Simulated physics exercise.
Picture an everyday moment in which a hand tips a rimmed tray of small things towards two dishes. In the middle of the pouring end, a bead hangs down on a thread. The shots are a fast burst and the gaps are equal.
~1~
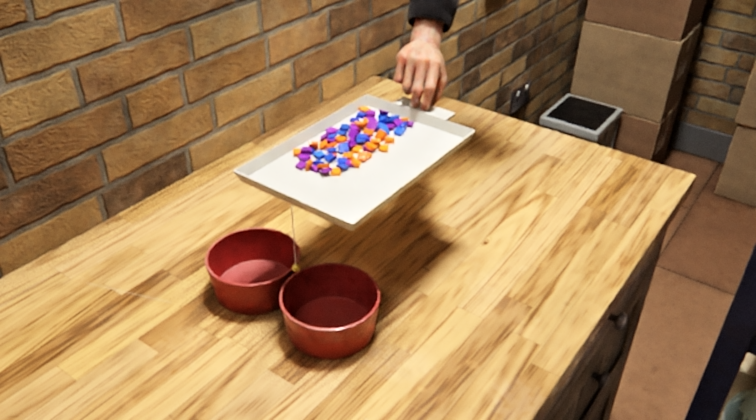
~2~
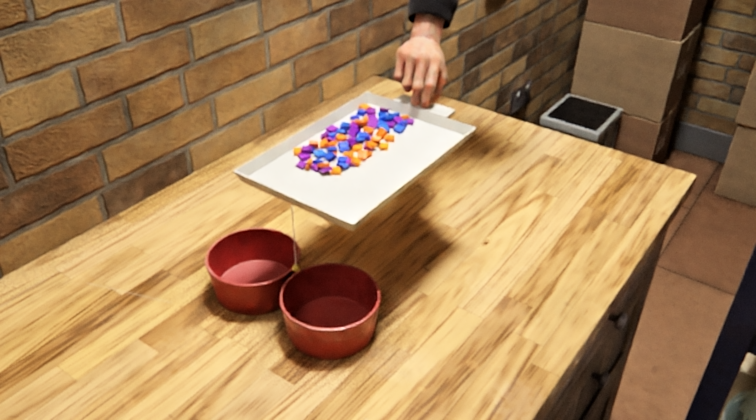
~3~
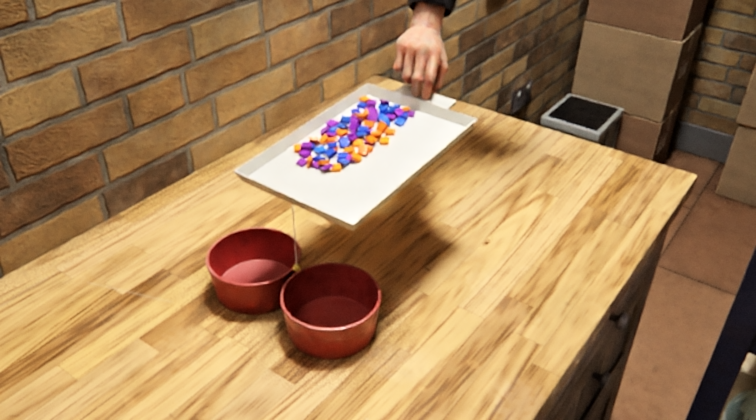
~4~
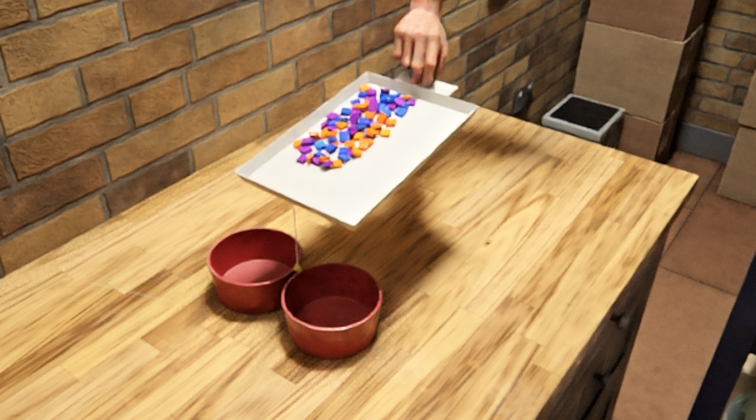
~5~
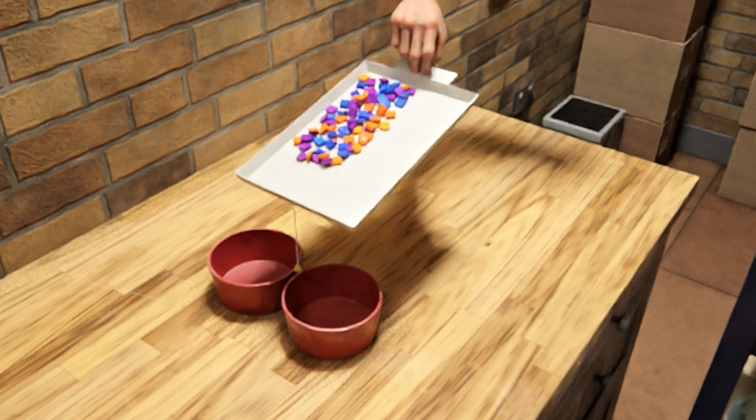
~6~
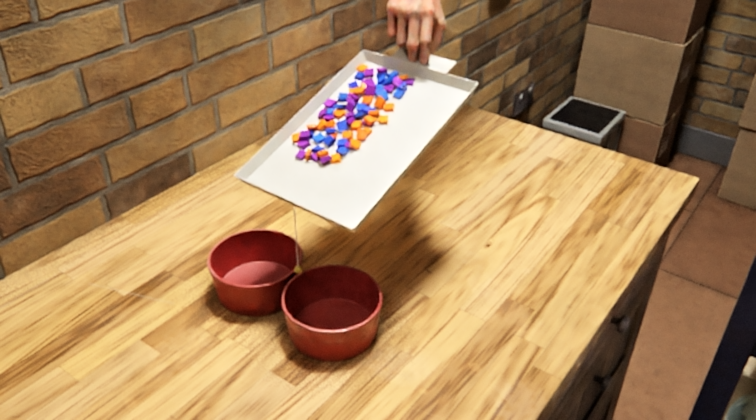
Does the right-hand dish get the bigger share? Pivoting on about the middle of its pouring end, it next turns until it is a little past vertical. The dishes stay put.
No, the left-hand dish does.
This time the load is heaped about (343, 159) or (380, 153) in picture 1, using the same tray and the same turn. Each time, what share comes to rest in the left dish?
First 20 %, then 20 %.
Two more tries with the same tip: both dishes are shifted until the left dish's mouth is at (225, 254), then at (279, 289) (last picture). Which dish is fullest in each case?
With the dishes at the first place it's the right-side dish, and at the second it's the left-side dish.
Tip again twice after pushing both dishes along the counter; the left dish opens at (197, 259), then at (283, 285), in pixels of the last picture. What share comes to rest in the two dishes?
First case 80 in a hundred, second case 70 in a hundred.
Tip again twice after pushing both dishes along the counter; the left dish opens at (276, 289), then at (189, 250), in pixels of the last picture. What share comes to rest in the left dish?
First placement: Some 70 %; second placement: Some 0 %.
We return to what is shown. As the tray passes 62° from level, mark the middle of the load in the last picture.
Somewhere near pixel (276, 189).
Just after the last frame, tray tipped steeply; the larger part on the tray; roughly a quarter in the air.
A moment on, tray tipped past a quarter turn; roughly a quarter on the tray; about a tenth in the right dish; about a tenth in the left dish; roughly a third outside both; about a tenth in the air.
Further on, tray tipped past a quarter turn; roughly a quarter in the right dish; roughly a third in the left dish; roughly half outside both.
When it is over, tray tipped past a quarter turn; roughly a quarter in the right dish; roughly a third in the left dish; roughly half outside both.
